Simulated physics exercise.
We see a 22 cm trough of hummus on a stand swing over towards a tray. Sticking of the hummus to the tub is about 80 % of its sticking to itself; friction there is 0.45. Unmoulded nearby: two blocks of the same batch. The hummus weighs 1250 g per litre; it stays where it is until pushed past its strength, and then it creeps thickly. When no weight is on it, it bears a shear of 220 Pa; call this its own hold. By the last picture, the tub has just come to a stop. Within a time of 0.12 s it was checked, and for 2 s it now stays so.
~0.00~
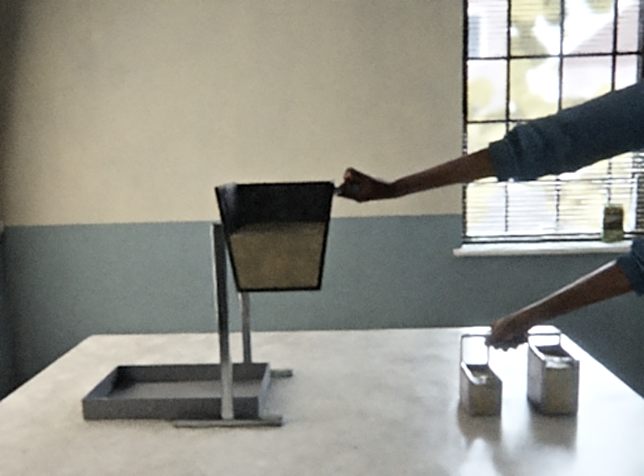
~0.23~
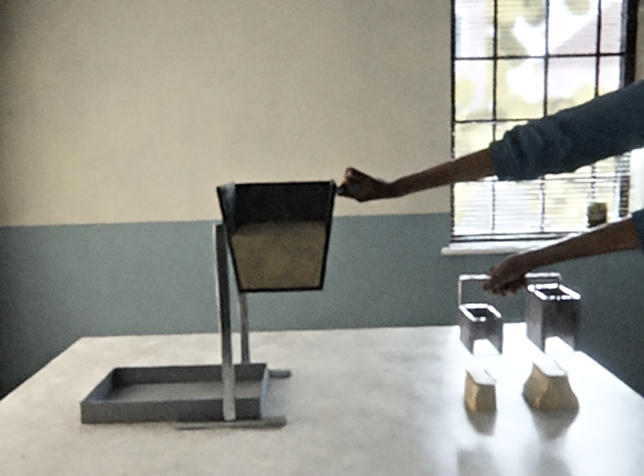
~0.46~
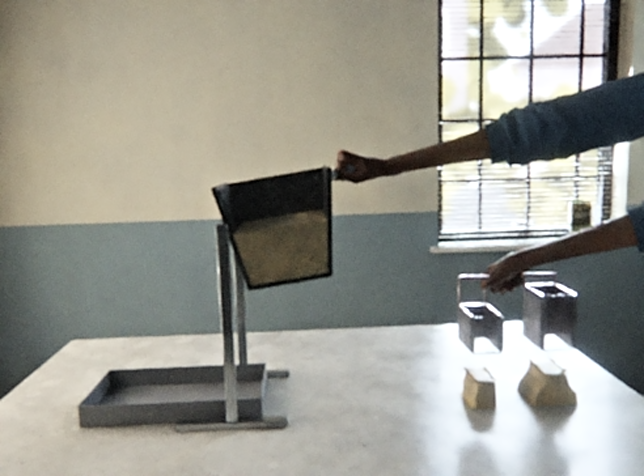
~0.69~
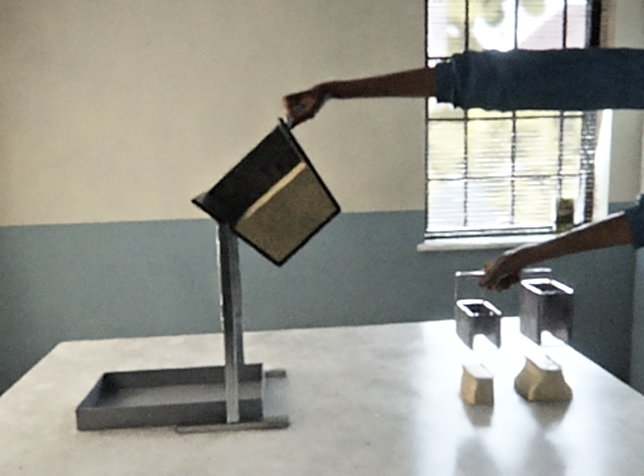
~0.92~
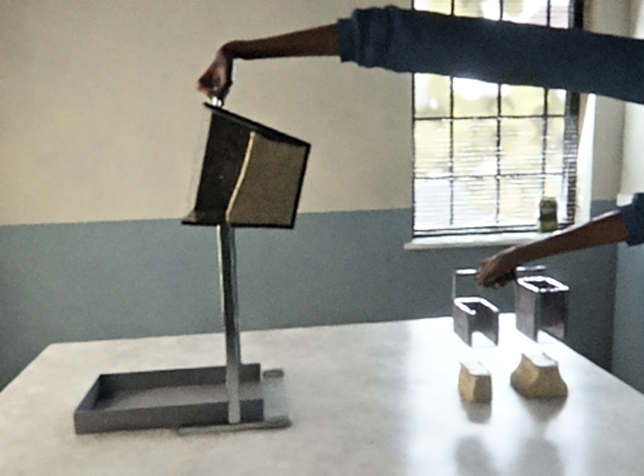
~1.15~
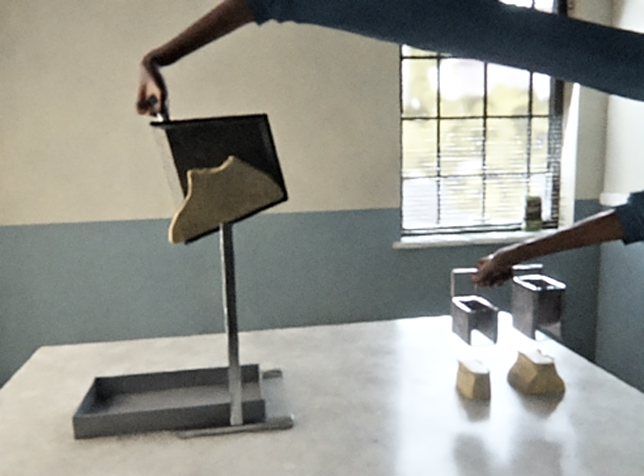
A dark, open tub with a clear side, part-filled with a thick tan paste, sits on a grey metal stand above a shallow grey tray at left, seen from the side across a pale tabletop before a cream-and-blue-grey wall and barred window. At right, one hand lifts two small dark moulds off two tan blocks, which slump slightly. Another hand swings the tub over leftward, the paste shifting and bulging past its rim, as the view drifts slightly right.
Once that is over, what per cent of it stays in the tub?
Some 0 per cent stays in the tub.
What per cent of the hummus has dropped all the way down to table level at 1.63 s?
Down at that time: Approx. 65 %.
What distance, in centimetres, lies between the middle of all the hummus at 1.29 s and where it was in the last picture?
Roughly 10 cm.
After 1.29 s, the tub is at 102 degrees and holds 54 %.
After 1.46 s, the tub is at 102 degrees and holds 27 %.
After 1.63 s, the tub is at 102 degrees and holds 13 %.
After 1.80 s, the tub is at 102 degrees and holds 0 %.
After 3.15 s, at the end, the tub is at 102 degrees and holds 0 %.
